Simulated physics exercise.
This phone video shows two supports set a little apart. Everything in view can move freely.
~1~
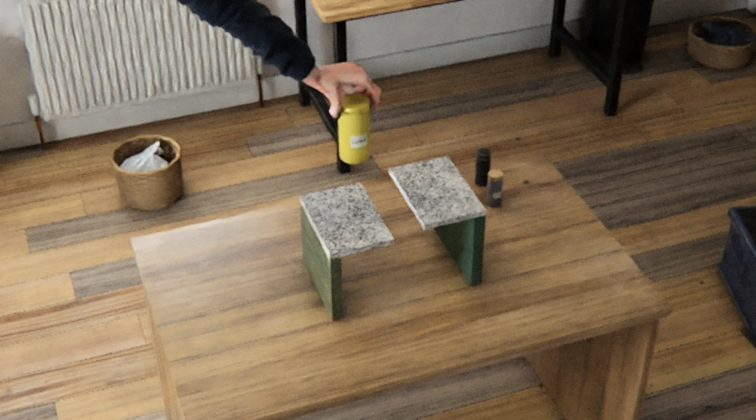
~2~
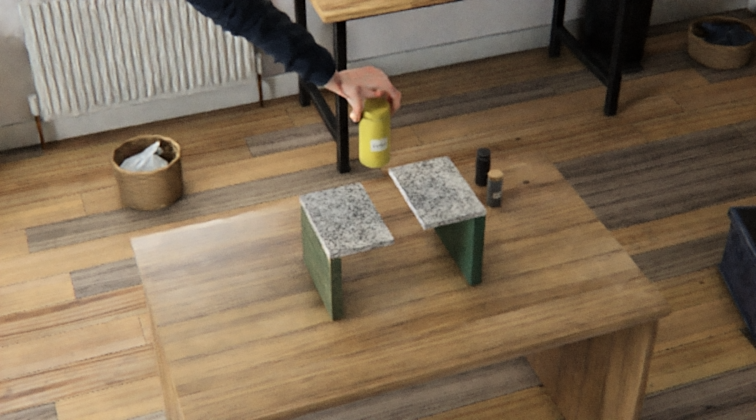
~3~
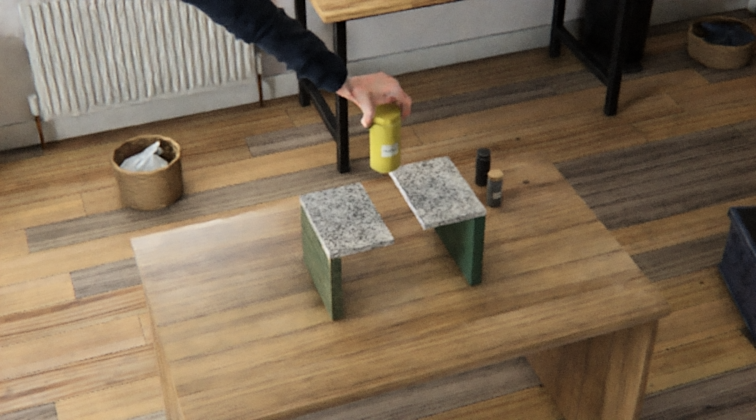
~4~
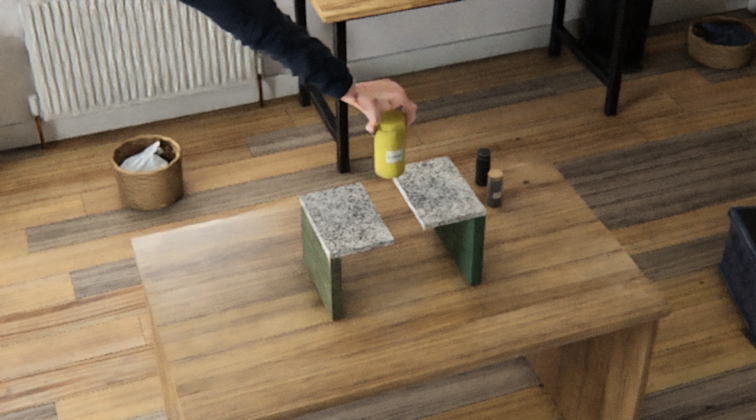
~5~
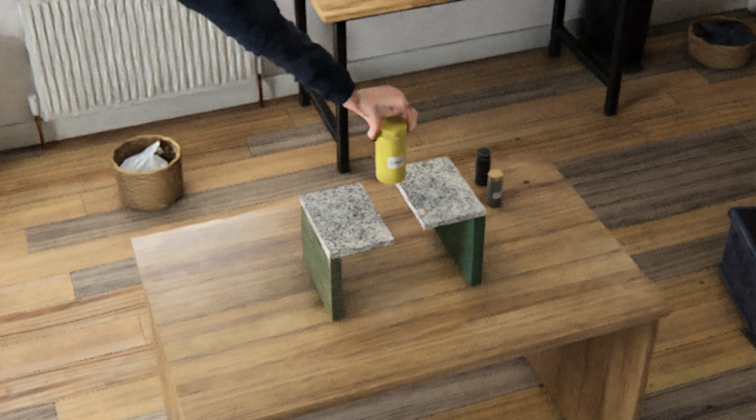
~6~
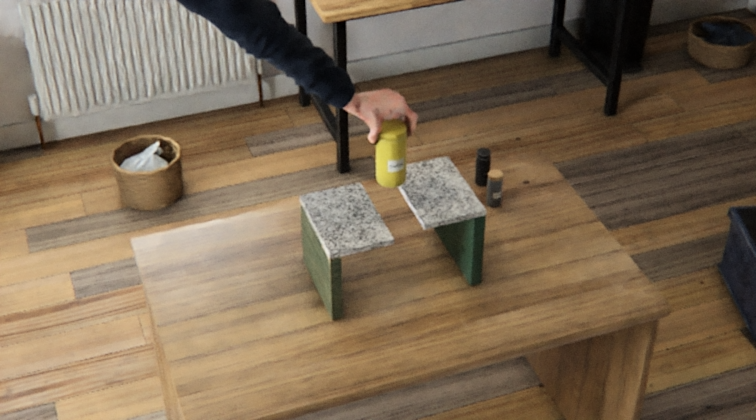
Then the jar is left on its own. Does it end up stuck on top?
Prediction: Through.
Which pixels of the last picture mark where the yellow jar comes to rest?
It finishes at around (391, 249).
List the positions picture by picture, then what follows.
In the first picture, on its way; yellow jar (354, 129); grey shaker (495, 188).
In the second picture, on its way; yellow jar (375, 133); grey shaker (495, 188).
In the third picture, on its way; yellow jar (385, 138); grey shaker (495, 188).
In the fourth picture, on its way; yellow jar (390, 144); grey shaker (495, 188).
In the fifth picture, on its way; yellow jar (391, 150); grey shaker (495, 188).
In the sixth picture, held still over the gap; yellow jar (391, 153); grey shaker (495, 188).
Then, 0.20 s on from there, yellow jar shifted about its own width near (391, 170).
Then, 0.30 s on from there, yellow jar shifted well along near (391, 219).
Then, 0.40 s on from there, yellow jar shifted well along near (391, 242).
In the end, moved from the start, yellow jar; the other 2 unmoved. At the end, from the last picture's camera, yellow jar near (391, 249). The jar drops through.
